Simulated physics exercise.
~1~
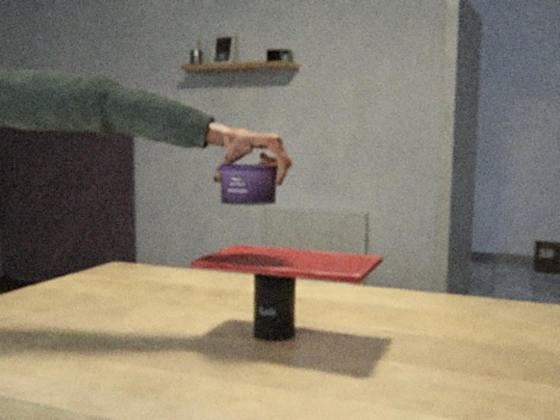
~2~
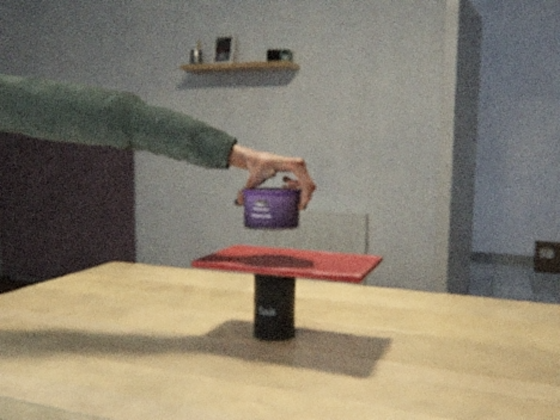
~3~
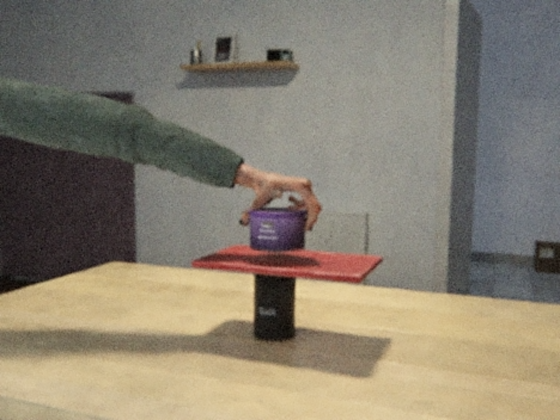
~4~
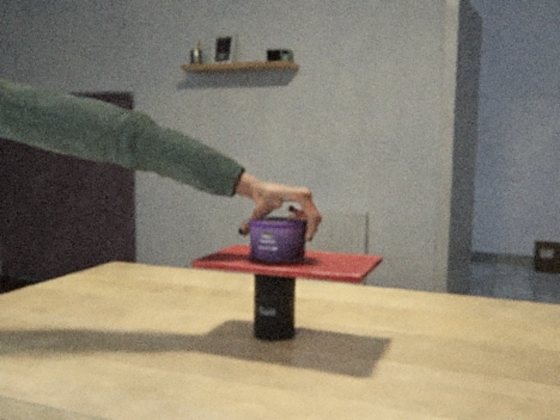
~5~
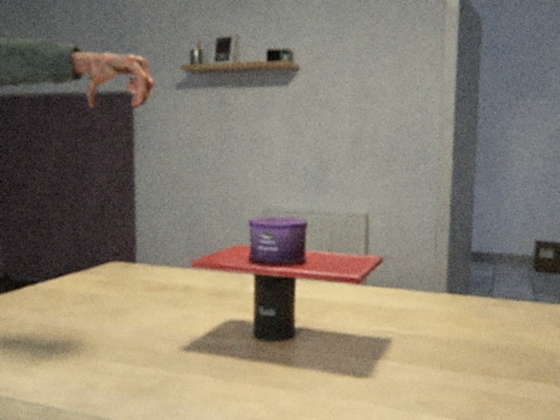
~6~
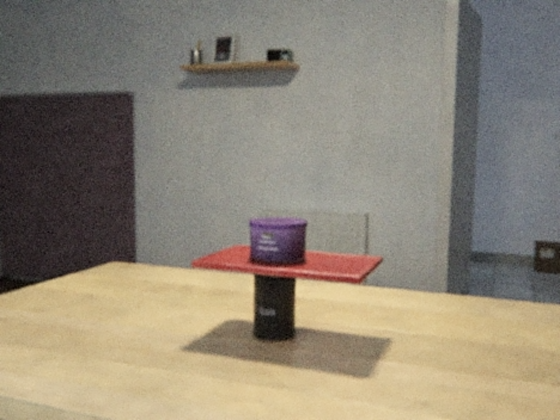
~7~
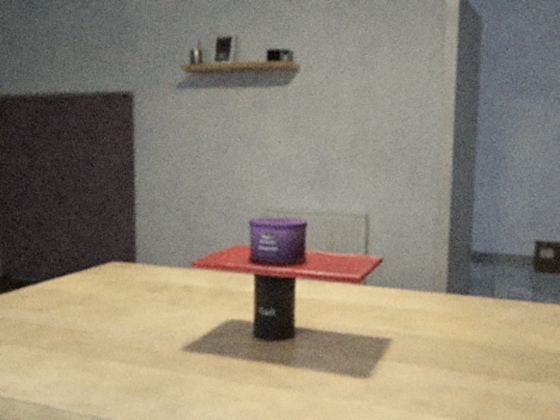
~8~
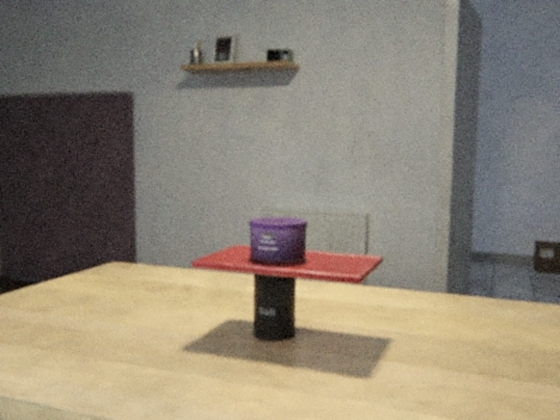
In a dim room with pale walls, a still camera looks across a light wooden table, with a small shelf on the wall behind. On the table stands a black jar with a flat red lid balanced on top like a tray. A hand in a green sleeve reaches in from the left, holding a purple tub above the lid. It moves the tub slightly right and lowers it onto the red surface, close to above the jar. The fingers let go and the arm draws back out to the left. The tub stays put, and the whole stack remains standing, balanced and still.
